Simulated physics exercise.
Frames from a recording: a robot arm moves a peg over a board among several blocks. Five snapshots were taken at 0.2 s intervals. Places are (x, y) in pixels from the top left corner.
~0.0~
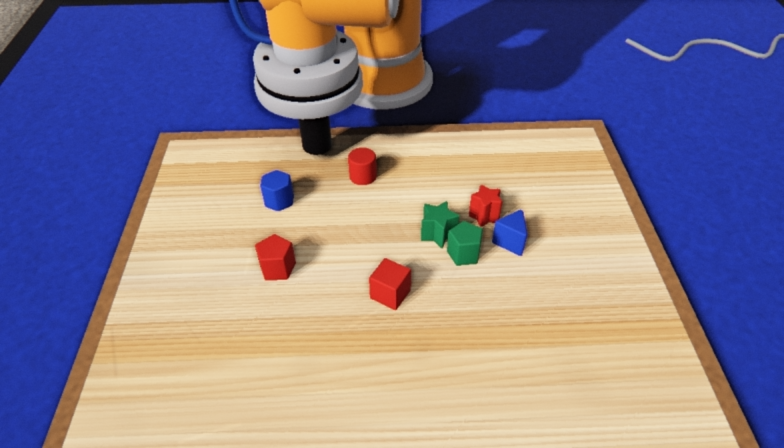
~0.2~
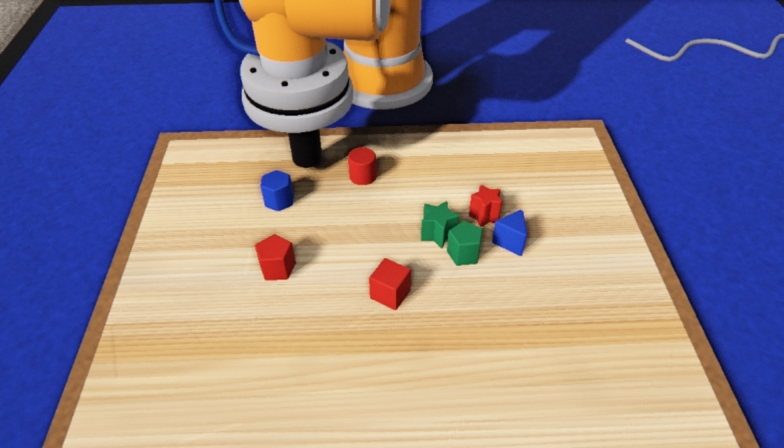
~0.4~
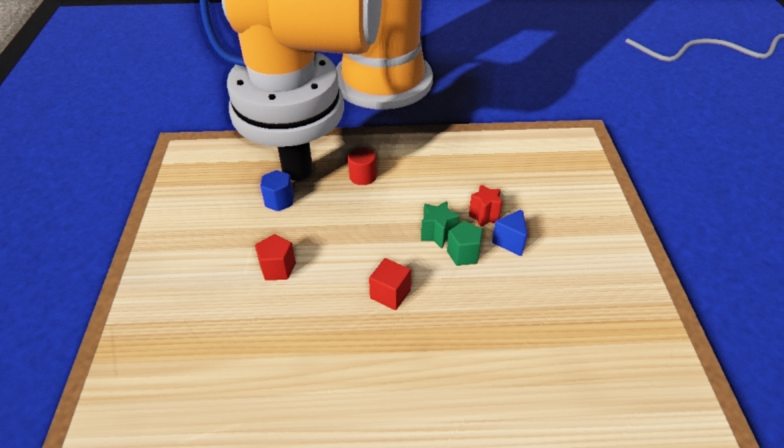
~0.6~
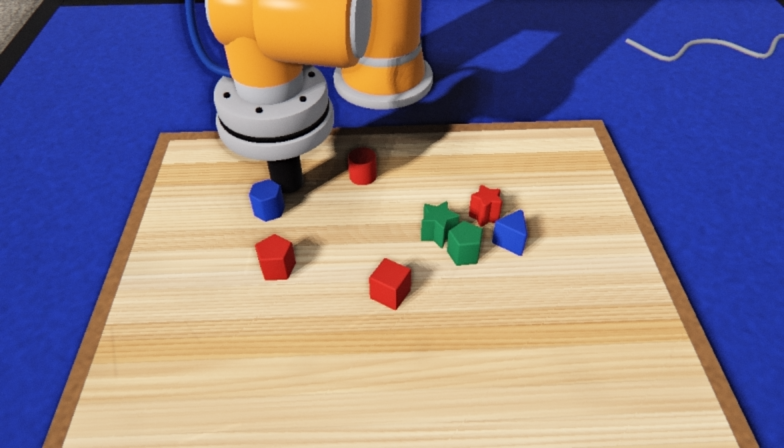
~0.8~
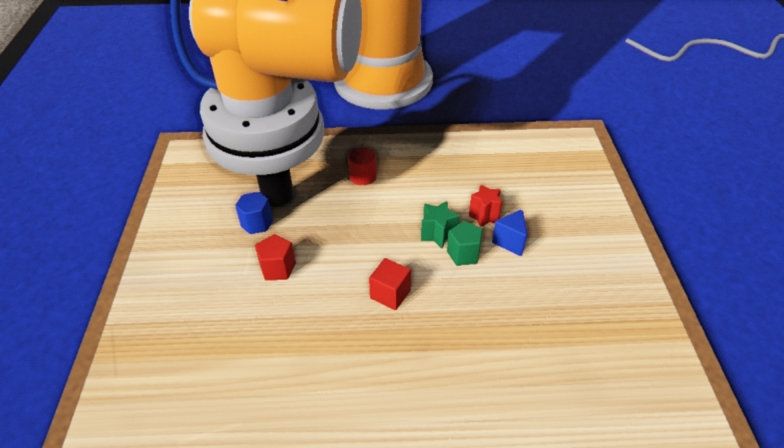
A pale wooden board with a brown edge lies on a blue surface, seen from above at an angle by a still camera. A blue hexagonal block, a red cylinder, a red pentagon and a red cube sit left and centre, with two green blocks, a red star and a blue triangle clustered right. The orange arm moves its black peg toward the lower left, then nudges the blue block a short way in that direction.
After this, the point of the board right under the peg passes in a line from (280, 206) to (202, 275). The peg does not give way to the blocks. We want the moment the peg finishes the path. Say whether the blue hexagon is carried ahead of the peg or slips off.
The peg pushes it to the end.
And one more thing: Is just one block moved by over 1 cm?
Yes.
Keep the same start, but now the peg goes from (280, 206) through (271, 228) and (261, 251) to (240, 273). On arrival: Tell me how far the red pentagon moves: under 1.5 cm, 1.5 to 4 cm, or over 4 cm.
Verdict: Less than 1.5 cm.
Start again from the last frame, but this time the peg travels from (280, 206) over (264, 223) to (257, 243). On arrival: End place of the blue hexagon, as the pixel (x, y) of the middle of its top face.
The blue hexagon ends near (218, 233).
What follows on the original path. One third of the way, peg at (252, 218); blue hexagon at (224, 225).
Two thirds of the way, peg at (226, 241); blue hexagon at (195, 249).
At the end, peg at (198, 266); blue hexagon at (165, 276); red pentagon in place.
